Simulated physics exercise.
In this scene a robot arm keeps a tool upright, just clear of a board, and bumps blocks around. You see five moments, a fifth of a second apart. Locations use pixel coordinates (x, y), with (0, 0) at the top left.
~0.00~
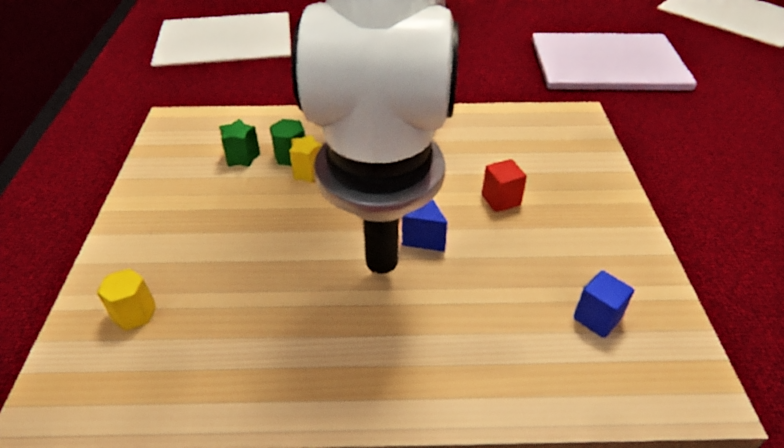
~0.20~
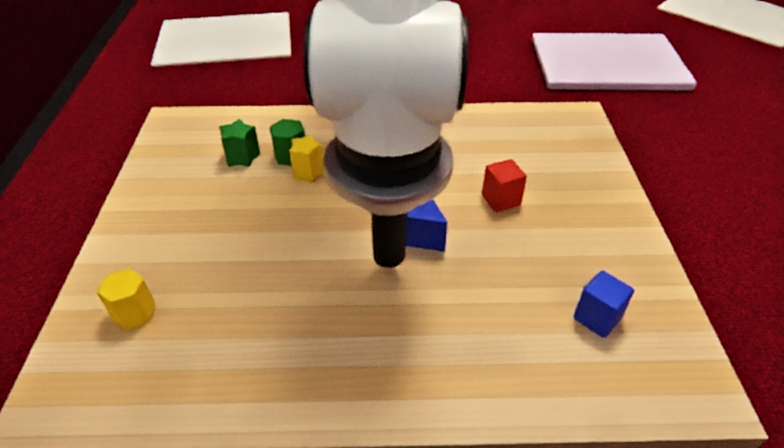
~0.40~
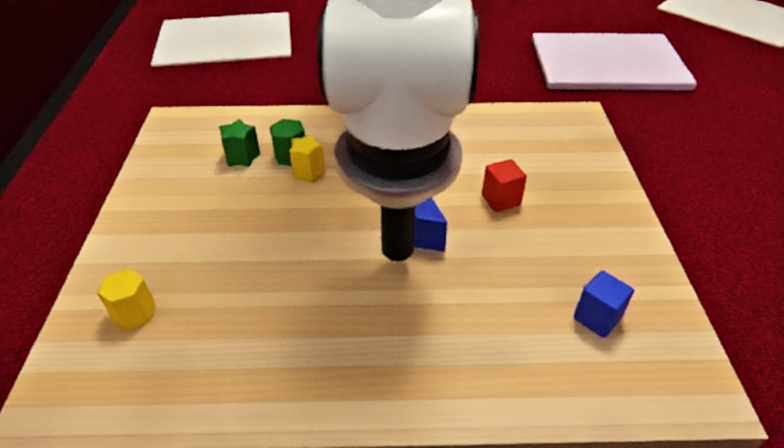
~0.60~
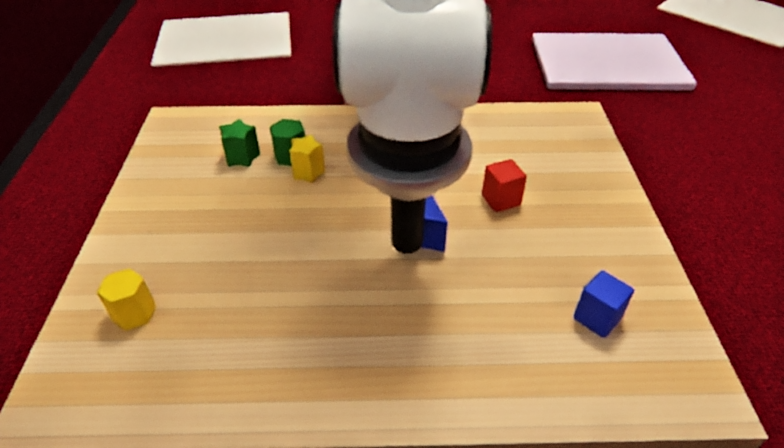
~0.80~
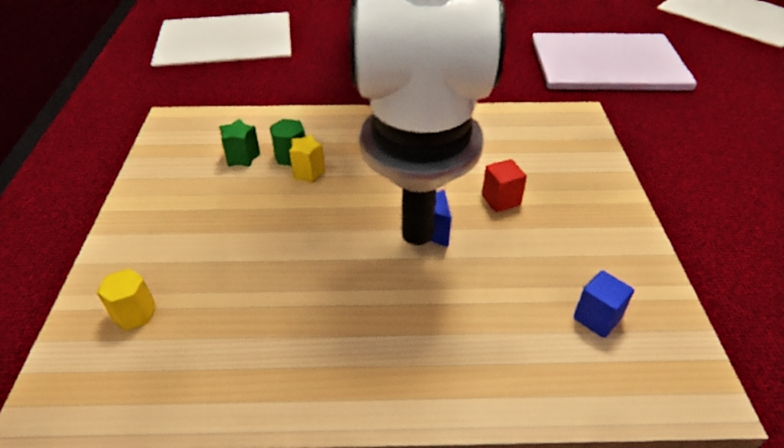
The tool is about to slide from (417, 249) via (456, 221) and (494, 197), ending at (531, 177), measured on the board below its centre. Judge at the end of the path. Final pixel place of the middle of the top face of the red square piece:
It is going to be at (573, 149).
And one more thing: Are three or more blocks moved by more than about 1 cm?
No, that is not how it ends up.
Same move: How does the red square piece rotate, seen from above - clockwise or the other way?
Clockwise, from overhead.
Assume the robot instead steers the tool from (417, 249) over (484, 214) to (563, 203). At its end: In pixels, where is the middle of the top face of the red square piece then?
Its top middle: (541, 157).
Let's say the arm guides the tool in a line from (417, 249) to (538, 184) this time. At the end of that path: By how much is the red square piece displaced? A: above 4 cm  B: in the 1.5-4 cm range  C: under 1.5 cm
Option A.
What follows on the original path. One third of the way, tool at (458, 207); blue triangular block at (475, 177).
Two thirds of the way, tool at (497, 184); blue triangular block at (501, 151); red square piece at (533, 160), turned 25° clockwise.
At the end, tool at (534, 164); blue triangular block at (518, 136), turned 70° anticlockwise; red square piece at (573, 149), turned 70° clockwise.
